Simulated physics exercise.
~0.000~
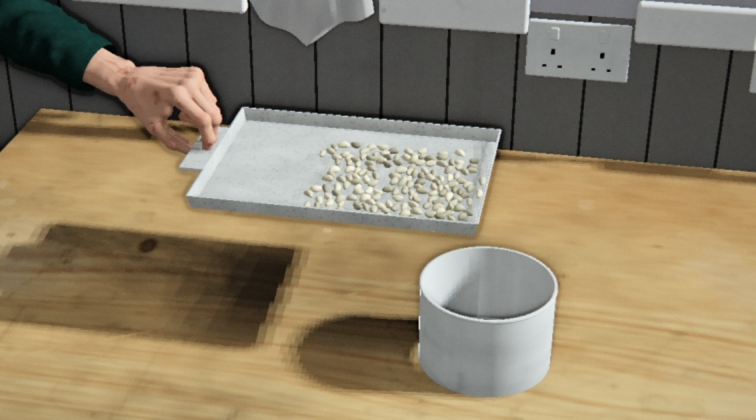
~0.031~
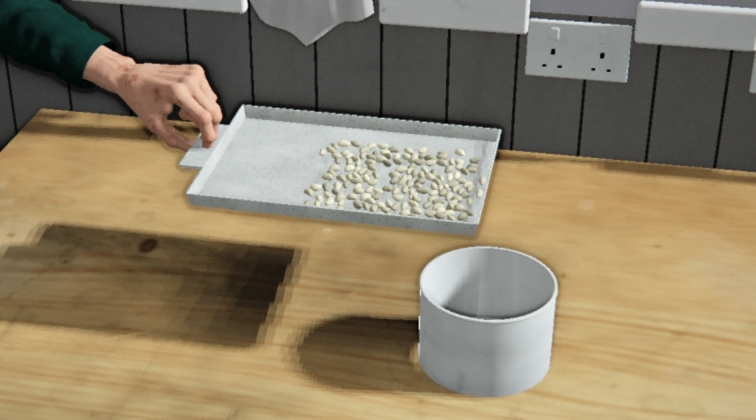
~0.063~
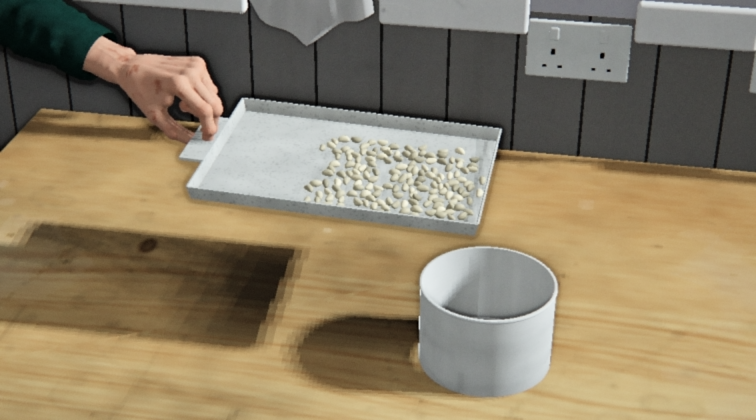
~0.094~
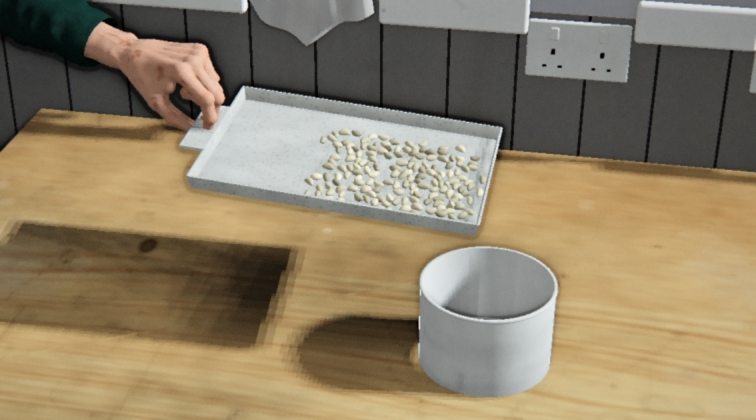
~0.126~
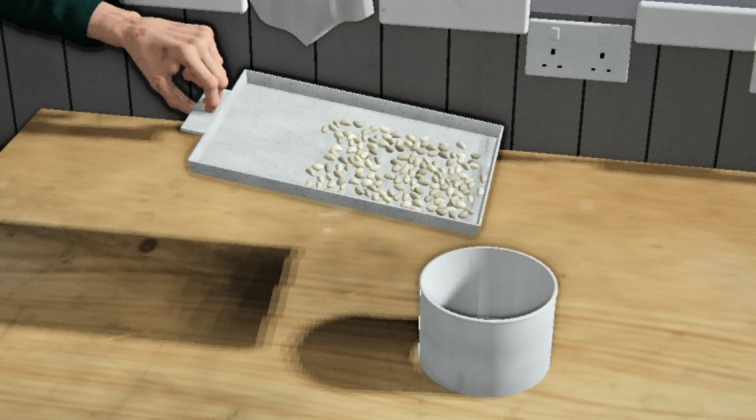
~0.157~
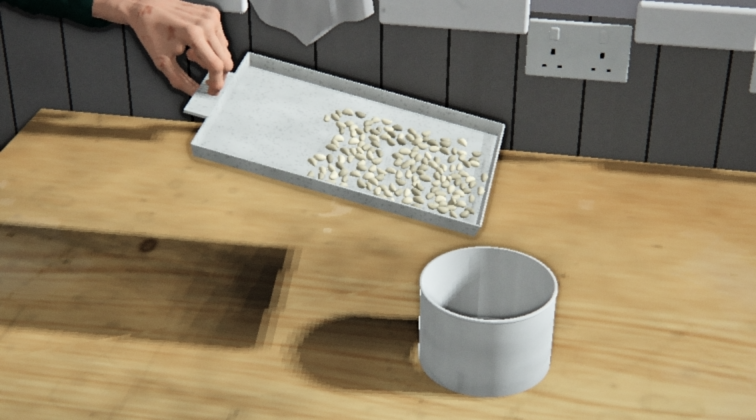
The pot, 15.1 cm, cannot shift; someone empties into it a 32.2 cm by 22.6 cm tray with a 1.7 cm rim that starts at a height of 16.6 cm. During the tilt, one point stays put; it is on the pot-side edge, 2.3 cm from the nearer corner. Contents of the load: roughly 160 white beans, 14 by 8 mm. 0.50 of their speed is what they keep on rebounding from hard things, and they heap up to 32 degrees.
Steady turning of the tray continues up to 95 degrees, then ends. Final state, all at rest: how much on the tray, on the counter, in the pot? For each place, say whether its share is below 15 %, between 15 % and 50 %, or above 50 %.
As I see it, left on the tray: It's going to get a small sliver of the load. Counter: It's going to get a solid slice of the load. Pot: It's going to get the main portion of the load.
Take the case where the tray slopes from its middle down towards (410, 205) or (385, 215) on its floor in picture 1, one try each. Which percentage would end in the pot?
Near 100 and 90 percent, in that order.
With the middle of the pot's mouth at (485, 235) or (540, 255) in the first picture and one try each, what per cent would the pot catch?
About 25 and 80 per cent.
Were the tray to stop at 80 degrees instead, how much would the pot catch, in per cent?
It would be near 50 per cent.
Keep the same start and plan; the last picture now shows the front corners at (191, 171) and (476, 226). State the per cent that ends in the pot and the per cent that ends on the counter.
Pot 95; counter 5.
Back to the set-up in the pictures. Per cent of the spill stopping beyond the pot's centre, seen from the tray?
Estimate: Roughly 90 per cent of the pieces.
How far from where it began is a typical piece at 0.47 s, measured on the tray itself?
It has moved some 5 cm from its start.
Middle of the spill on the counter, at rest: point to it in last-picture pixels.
Centre of spill: Around pixel (594, 315).
Then, at 0.47 s, tilt 53 degrees; the tray holds 100 %, the pot 0 %.
Then, at 0.68 s, tilt 80 degrees; the tray holds 75 %, the pot 5 %.
Then, at 1.01 s, tilt 95 degrees; the tray holds 5 %, the pot 55 %.
At rest (2.2 s), tray 5 %, counter 40 %, pot 55 %.
